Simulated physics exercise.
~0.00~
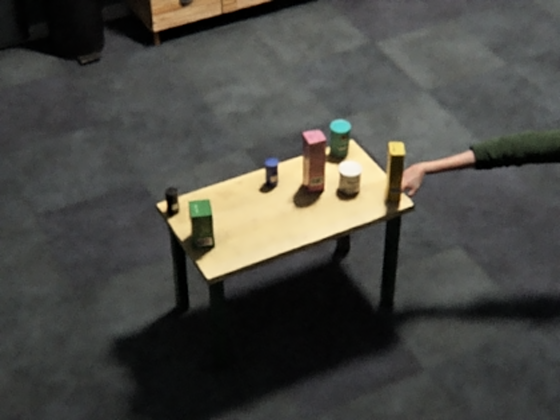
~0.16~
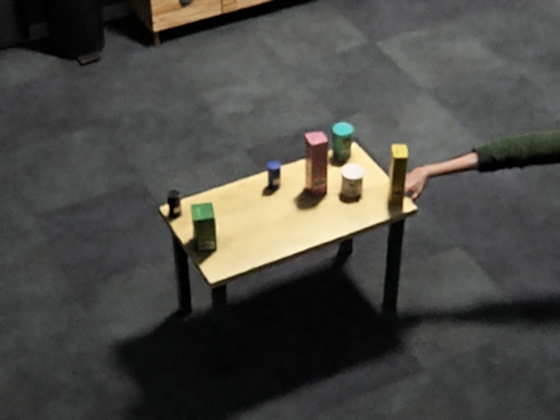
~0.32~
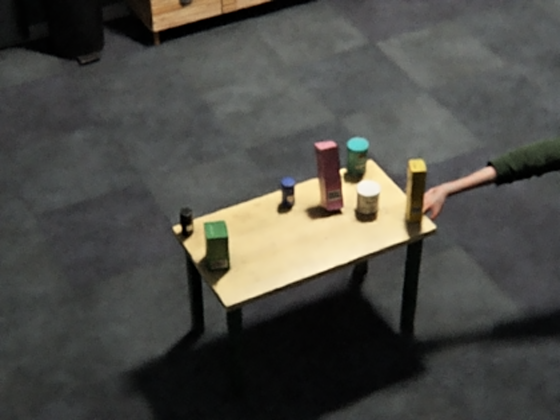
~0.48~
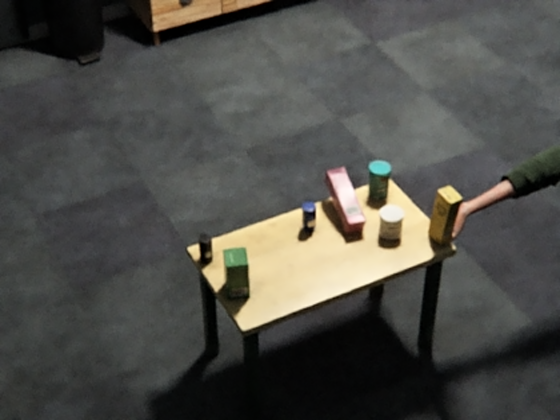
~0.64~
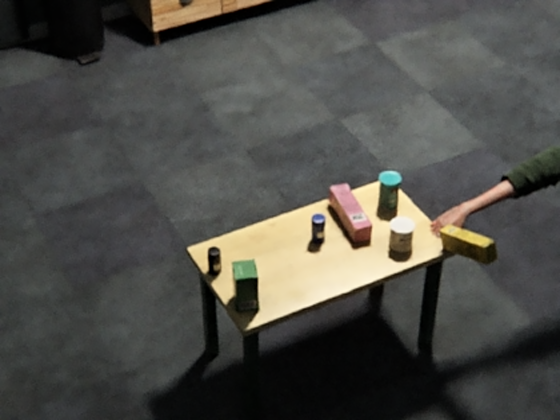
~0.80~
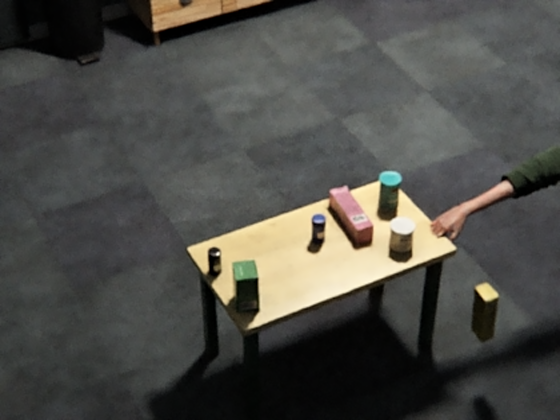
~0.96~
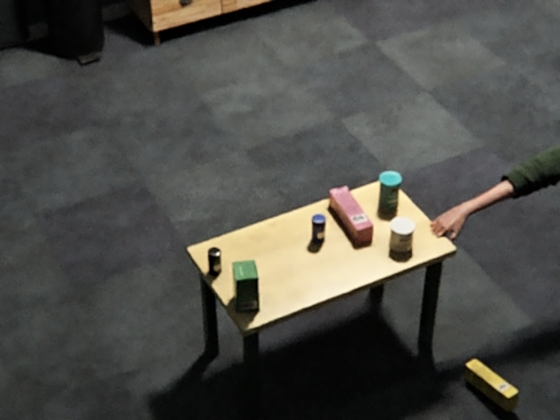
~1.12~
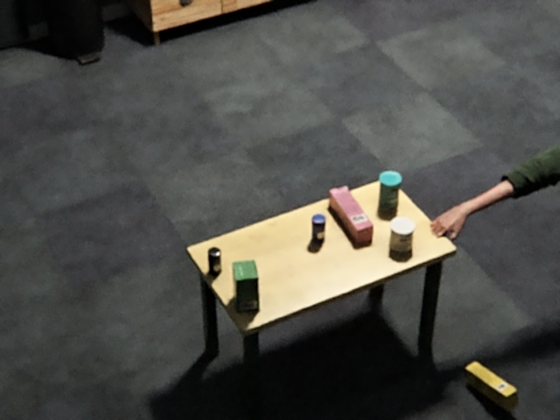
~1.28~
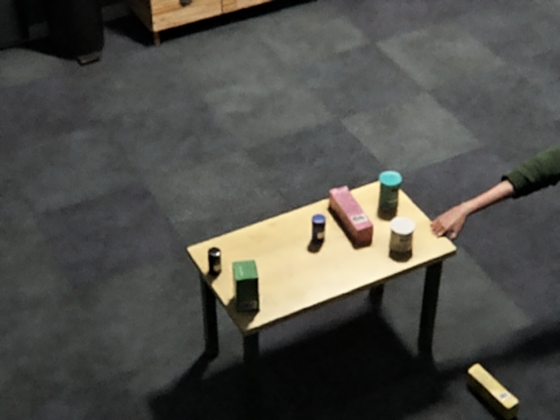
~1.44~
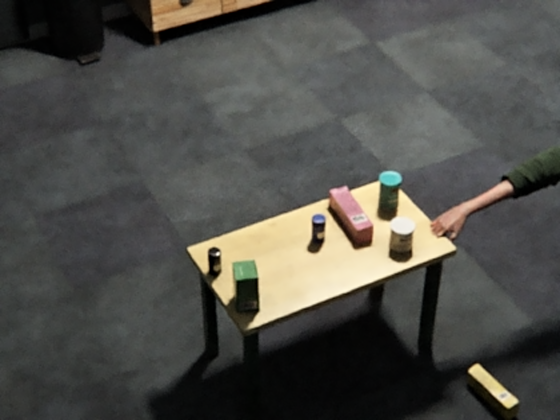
A small table holding several cartons and tins slid toward the viewer and slightly right, with a hand at its right edge, until the pink carton toppled onto the tabletop and the yellow one fell to the floor, while the others stayed upright.
